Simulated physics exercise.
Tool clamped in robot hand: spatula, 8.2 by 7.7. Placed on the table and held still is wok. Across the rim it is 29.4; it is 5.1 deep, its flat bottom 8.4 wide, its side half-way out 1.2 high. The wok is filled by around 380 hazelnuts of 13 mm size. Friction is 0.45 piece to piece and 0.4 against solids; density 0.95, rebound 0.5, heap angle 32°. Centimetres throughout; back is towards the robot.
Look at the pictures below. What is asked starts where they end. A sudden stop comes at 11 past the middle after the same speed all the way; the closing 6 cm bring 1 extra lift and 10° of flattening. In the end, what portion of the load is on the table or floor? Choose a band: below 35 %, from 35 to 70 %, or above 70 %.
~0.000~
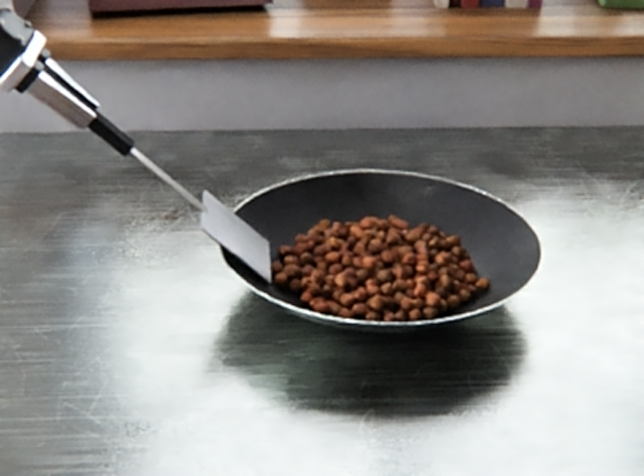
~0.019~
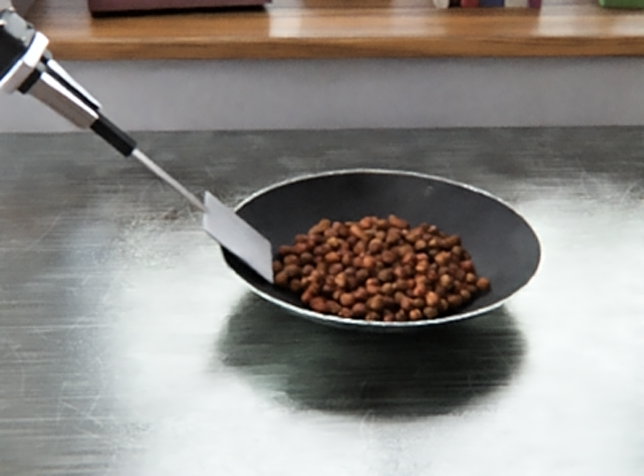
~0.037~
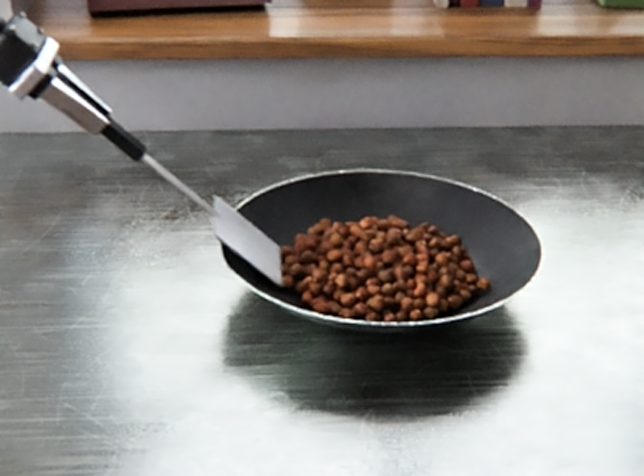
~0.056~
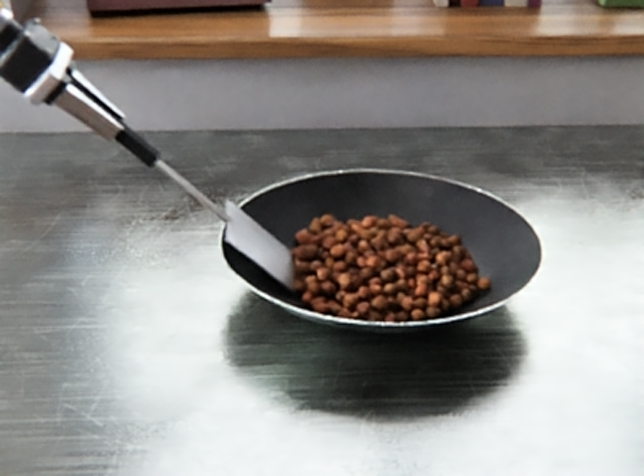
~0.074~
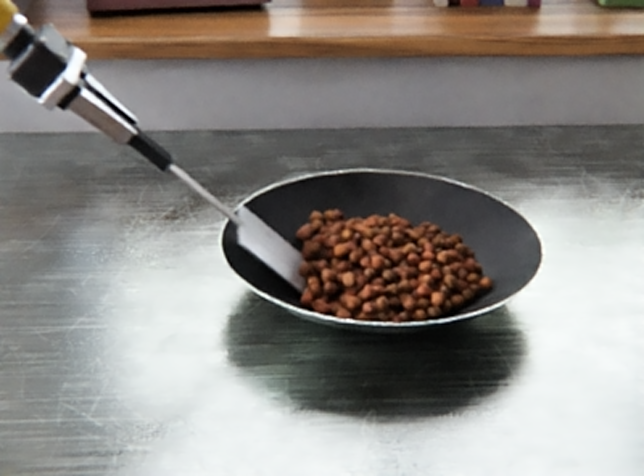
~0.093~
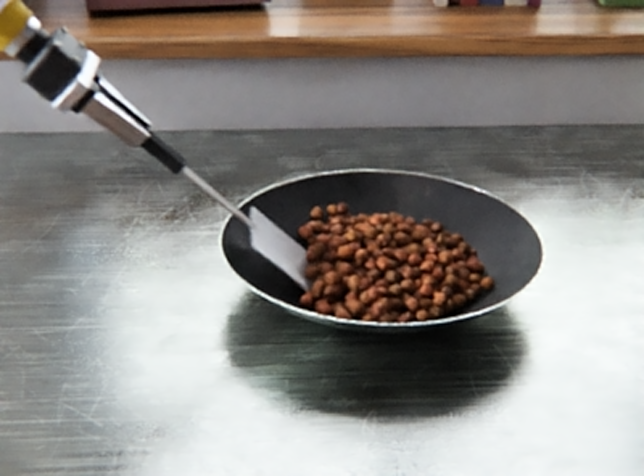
That share falls below 35 %.
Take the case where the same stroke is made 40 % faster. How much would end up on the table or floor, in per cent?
In that case, close to 30 per cent.
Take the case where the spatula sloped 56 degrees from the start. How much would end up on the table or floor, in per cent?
My guess is close to 25 per cent.
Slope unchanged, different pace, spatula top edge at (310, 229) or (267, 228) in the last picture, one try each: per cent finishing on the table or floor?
About 45 and 30 percent.
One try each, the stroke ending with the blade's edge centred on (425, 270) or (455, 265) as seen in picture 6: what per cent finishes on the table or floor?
Try 1: Approx. 0 %; try 2: Approx. 0 %.
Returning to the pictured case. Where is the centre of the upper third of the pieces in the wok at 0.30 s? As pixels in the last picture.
At about (468, 240).
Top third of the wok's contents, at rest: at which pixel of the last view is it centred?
The centre sits at about (485, 256).
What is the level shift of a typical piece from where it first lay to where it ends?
About 5 centimetres.
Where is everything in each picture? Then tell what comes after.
Spatula top edge at (203, 209), sloping 44°; upper third of the load around (377, 259), from x 275 to 485, top at y 220; 378 in the wok, in the first picture.
Spatula top edge at (205, 210), sloping 44°; upper third of the load around (377, 259), from x 275 to 485, top at y 220, in the second picture.
Spatula top edge at (215, 214), sloping 44°; upper third of the load around (377, 258), from x 285 to 485, top at y 220, in the third picture.
Spatula top edge at (227, 219), sloping 44°; upper third of the load around (376, 256), from x 300 to 485, top at y 220, in the fourth picture.
Spatula top edge at (240, 223), sloping 44°; upper third of the load around (378, 255), from x 305 to 485, top at y 215, in the fifth picture.
Spatula top edge at (252, 226), sloping 44°; upper third of the load around (383, 254), from x 305 to 485, top at y 210; 378 in the wok, in the sixth picture.
After 0.20 s, sloping 44°, highest piece 5 above the table; 378 in the wok.
After 0.30 s, sloping 41°, highest piece 6 above the table; 378 in the wok.
After 0.56 s, sloping 34°, highest piece 7 above the table; 306 in the wok, 70 on the table or floor, 2 on the blade or in flight.
After 1.61 s, sloping 34°, highest piece 7 above the table; 304 in the wok, 74 on the table or floor.
At rest, 304 in the wok, 74 on the table or floor. That is 20 % on the table or floor.
